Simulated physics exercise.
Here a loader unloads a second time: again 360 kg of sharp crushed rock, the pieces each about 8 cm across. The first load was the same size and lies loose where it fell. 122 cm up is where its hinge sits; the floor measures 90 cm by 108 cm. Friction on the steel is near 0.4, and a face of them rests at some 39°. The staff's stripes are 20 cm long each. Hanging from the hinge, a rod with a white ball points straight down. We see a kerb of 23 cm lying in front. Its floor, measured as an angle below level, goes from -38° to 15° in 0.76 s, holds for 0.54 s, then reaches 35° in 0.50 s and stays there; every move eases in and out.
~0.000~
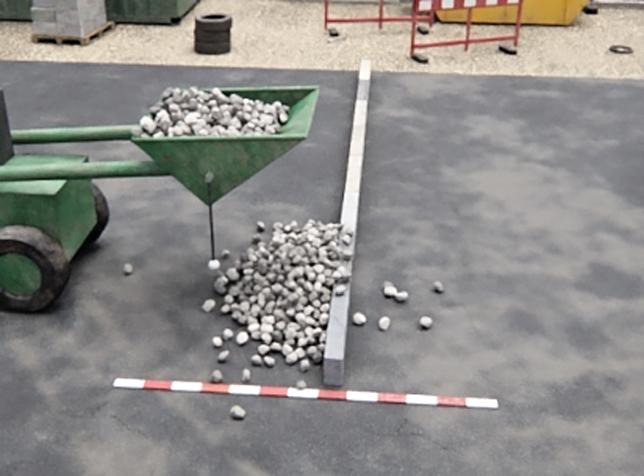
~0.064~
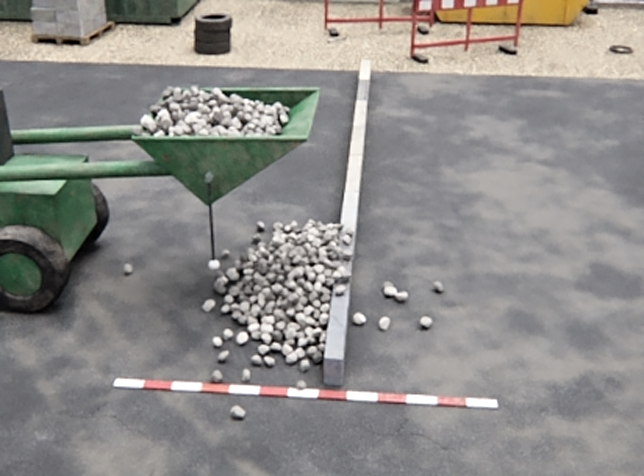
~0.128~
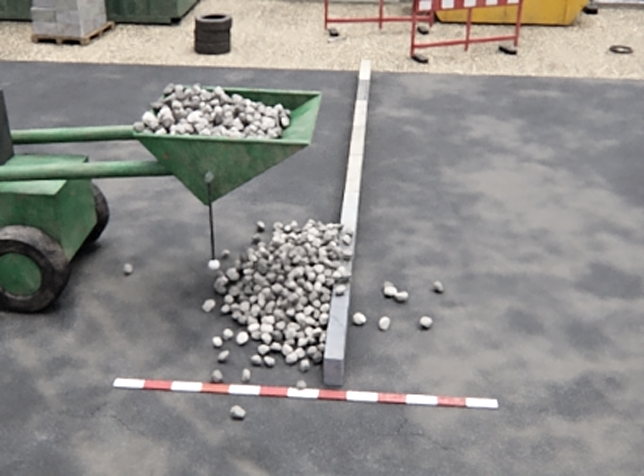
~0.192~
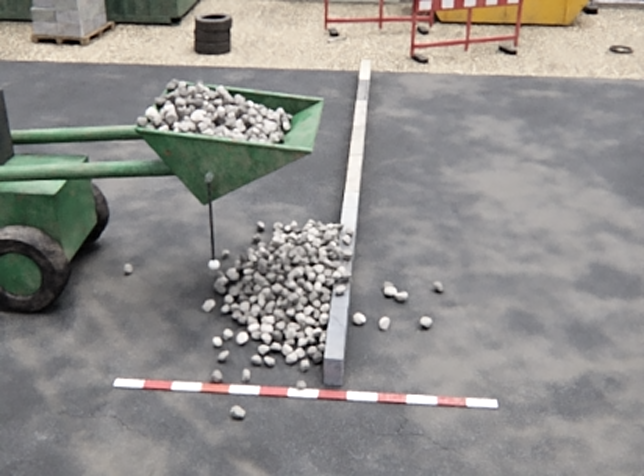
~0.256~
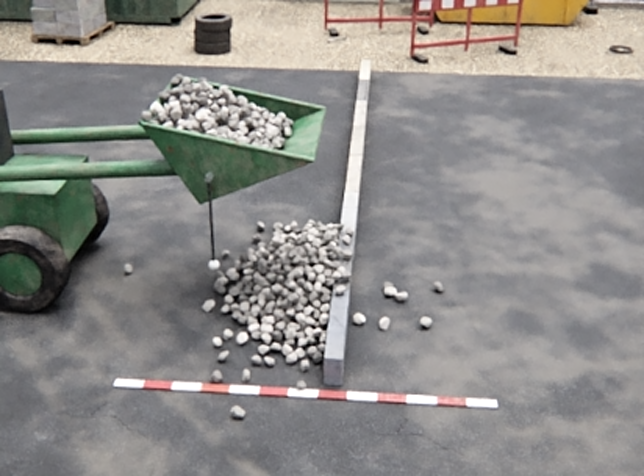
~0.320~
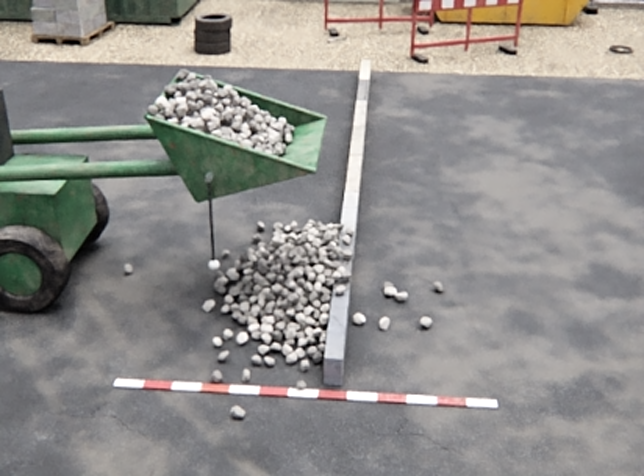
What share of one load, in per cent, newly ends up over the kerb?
43 %.
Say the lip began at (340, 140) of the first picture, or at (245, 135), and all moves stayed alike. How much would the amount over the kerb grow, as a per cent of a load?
Roughly 90 per cent, then 0 per cent.
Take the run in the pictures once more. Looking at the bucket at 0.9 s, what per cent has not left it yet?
Near 100 per cent of the load is held.
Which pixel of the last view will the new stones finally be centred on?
Centre: Approx. (336, 272).
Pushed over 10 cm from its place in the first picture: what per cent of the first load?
Around 0 in a hundred.
After 0.6 s the floor is at 7°; in per cent of one load, 100 in the bucket, 99 on this side of the kerb, 1 over the kerb; the foremost stones are at (392, 300).
After 0.9 s the floor is at 15°; in per cent of one load, 100 in the bucket, 99 on this side of the kerb, 1 over the kerb; the foremost stones are at (392, 300).
After 2.2 s the floor is at 35°; in per cent of one load, 26 in the bucket, 157 on this side of the kerb, 18 over the kerb; the foremost stones are at (433, 305).
After 5.0 s the floor is at 35°; in per cent of one load, 0 in the bucket, 155 on this side of the kerb, 45 over the kerb; the foremost stones are at (443, 272). Net gain over the kerb, 43.
